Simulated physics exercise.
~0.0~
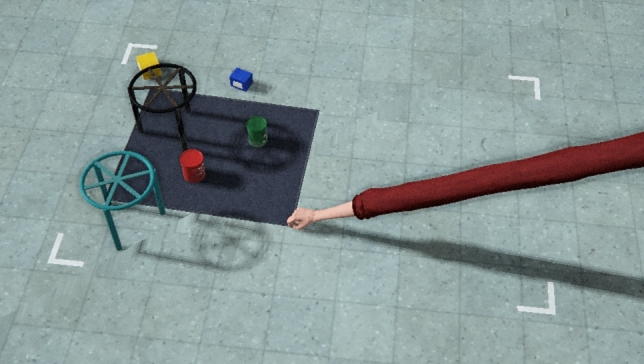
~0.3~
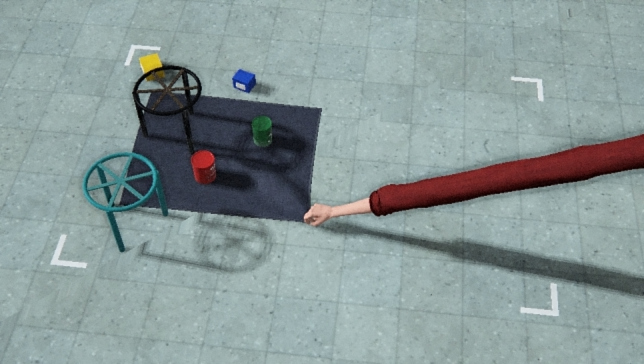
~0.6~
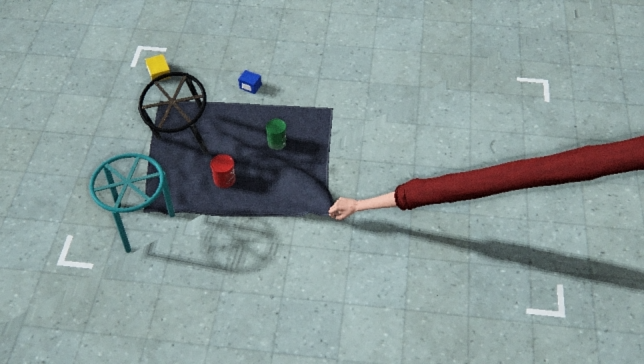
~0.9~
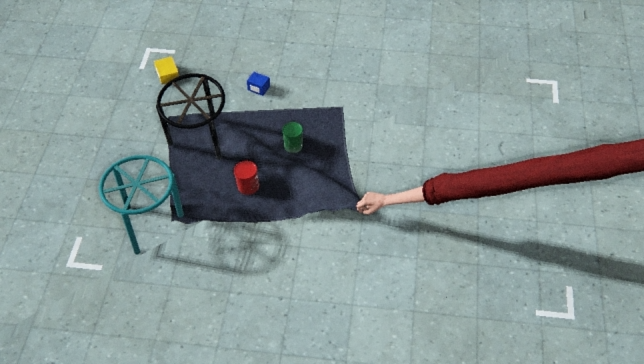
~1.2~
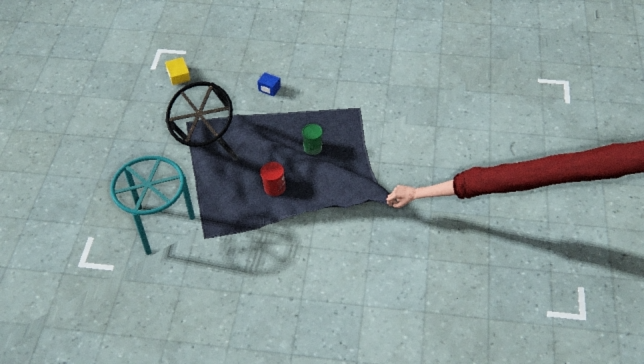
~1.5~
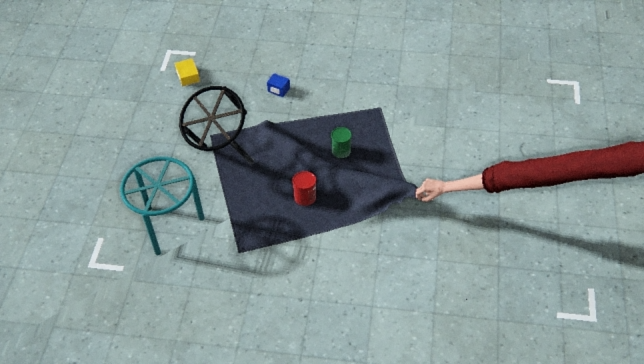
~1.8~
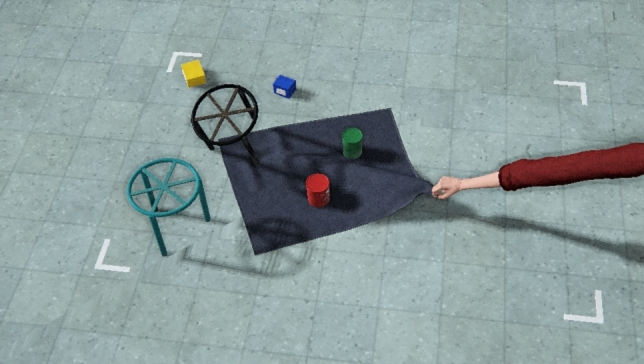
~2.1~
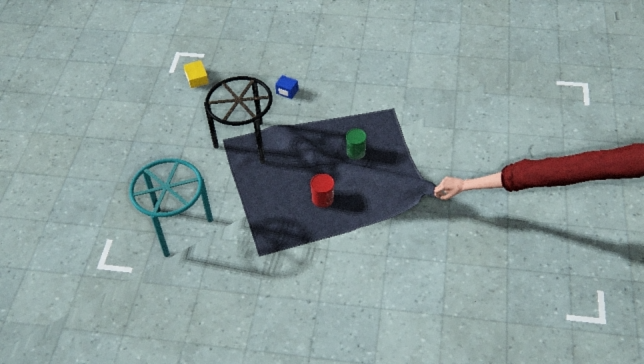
A pale tiled shop floor marked with white tape corners is seen from high above, the view drifting slightly left. A dark thin rug lies at left with a red bin and a green bucket on it, a black stool at its upper left corner, a teal stool at lower left, and yellow and blue cartons beyond. A red-sleeved arm pulls the rug's near corner rightward, and the bin and upright bucket ride along. The black stool tilts as the rug shifts, then settles back upright slightly right of its start. The rug stops, with the teal stool and cartons unmoved.
